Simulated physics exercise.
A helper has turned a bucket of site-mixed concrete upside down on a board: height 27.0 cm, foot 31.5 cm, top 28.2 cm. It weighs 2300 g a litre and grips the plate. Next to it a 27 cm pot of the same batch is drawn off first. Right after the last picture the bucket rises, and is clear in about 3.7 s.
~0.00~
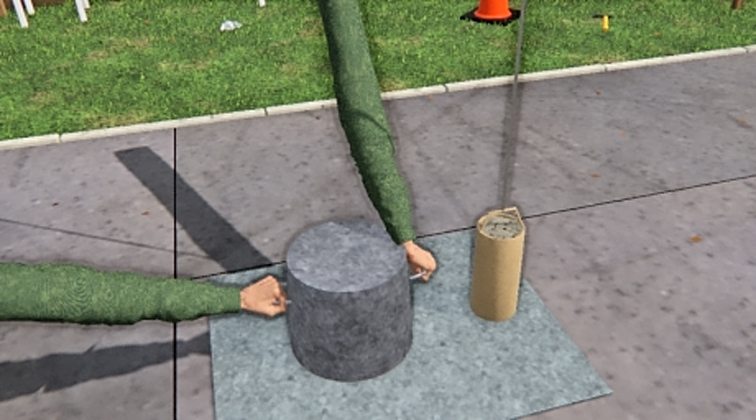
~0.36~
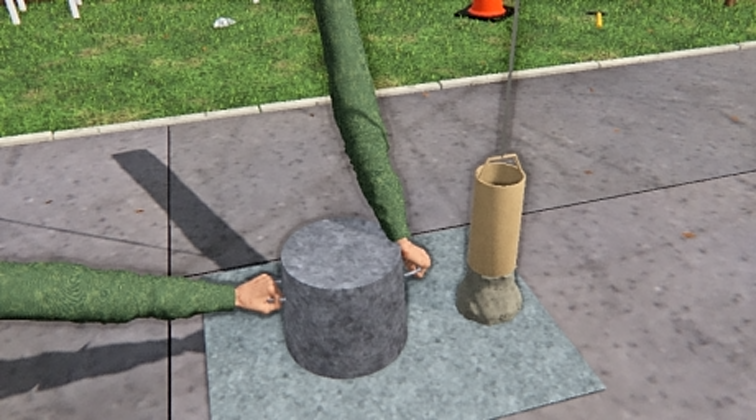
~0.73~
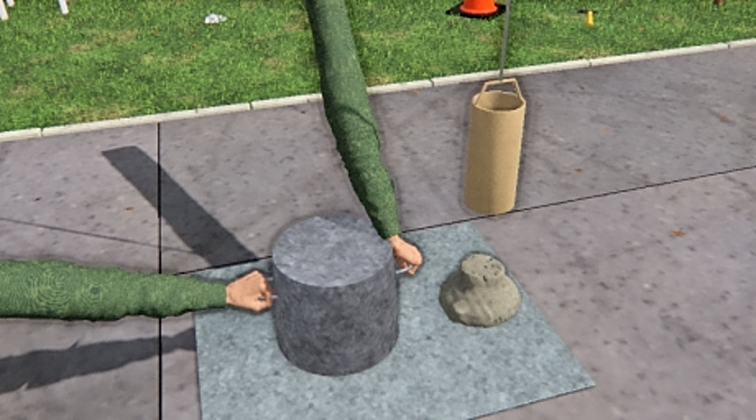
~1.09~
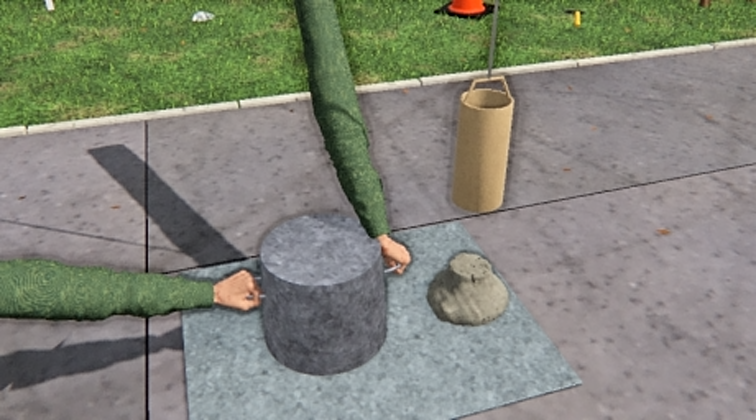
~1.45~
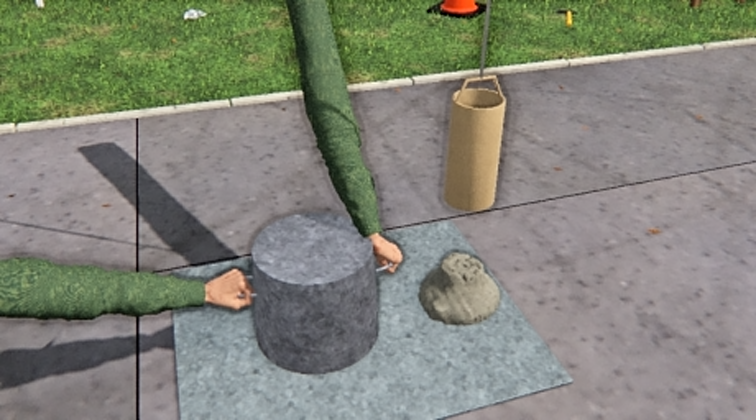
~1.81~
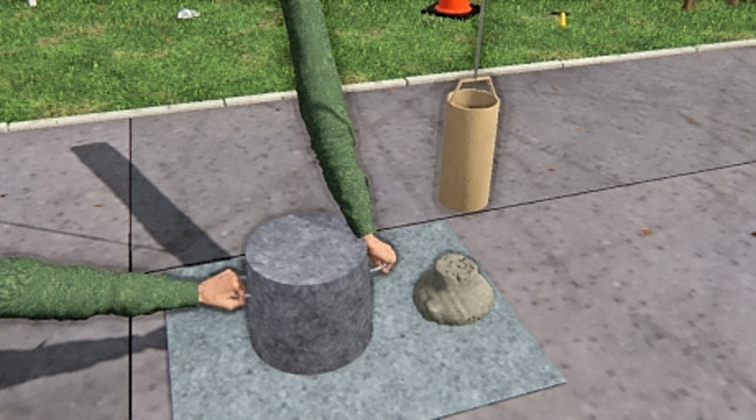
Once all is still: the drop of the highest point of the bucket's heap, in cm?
About 12 cm.
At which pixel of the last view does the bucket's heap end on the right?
Near (411, 335).
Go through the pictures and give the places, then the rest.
In the first frame, middle of the pot's mouth at (501, 227), still down; middle of the bucket's top at (347, 254), not yet moved.
In the second frame, middle of the pot's mouth at (500, 176), raised 14 cm; middle of the bucket's top at (341, 251), not yet moved.
In the third frame, middle of the pot's mouth at (498, 103), raised 33 cm; what the pot left 12 cm high and 23 cm wide, top at (482, 266); middle of the bucket's top at (333, 249), not yet moved.
In the fourth frame, middle of the pot's mouth at (487, 100), raised 33 cm; what the pot left 12 cm high and 23 cm wide, top at (470, 266); middle of the bucket's top at (321, 248), not yet moved.
In the fifth frame, middle of the pot's mouth at (479, 100), raised 33 cm; what the pot left 12 cm high and 23 cm wide, top at (462, 265); middle of the bucket's top at (313, 246), not yet moved.
In the sixth frame, middle of the pot's mouth at (473, 100), raised 33 cm; what the pot left 12 cm high and 23 cm wide, top at (455, 266); middle of the bucket's top at (307, 247), not yet moved.
After 2.7 s, the bucket is up 5.9 cm; the site-mixed concrete has come down 3.1 cm to 24 cm and is 38 cm wide.
After 3.7 s, the bucket is up 17 cm; the site-mixed concrete has come down 11 cm to 16 cm and is 52 cm wide.
After 4.6 s, the bucket is up 28 cm; the site-mixed concrete has come down 12 cm to 15 cm and is 53 cm wide.
After 5.7 s, the bucket is clear; the site-mixed concrete has come down 12 cm to 15 cm and is 53 cm wide.
After 6.2 s, at rest, the bucket is clear; the site-mixed concrete has come down 12 cm to 15 cm and is 53 cm wide.
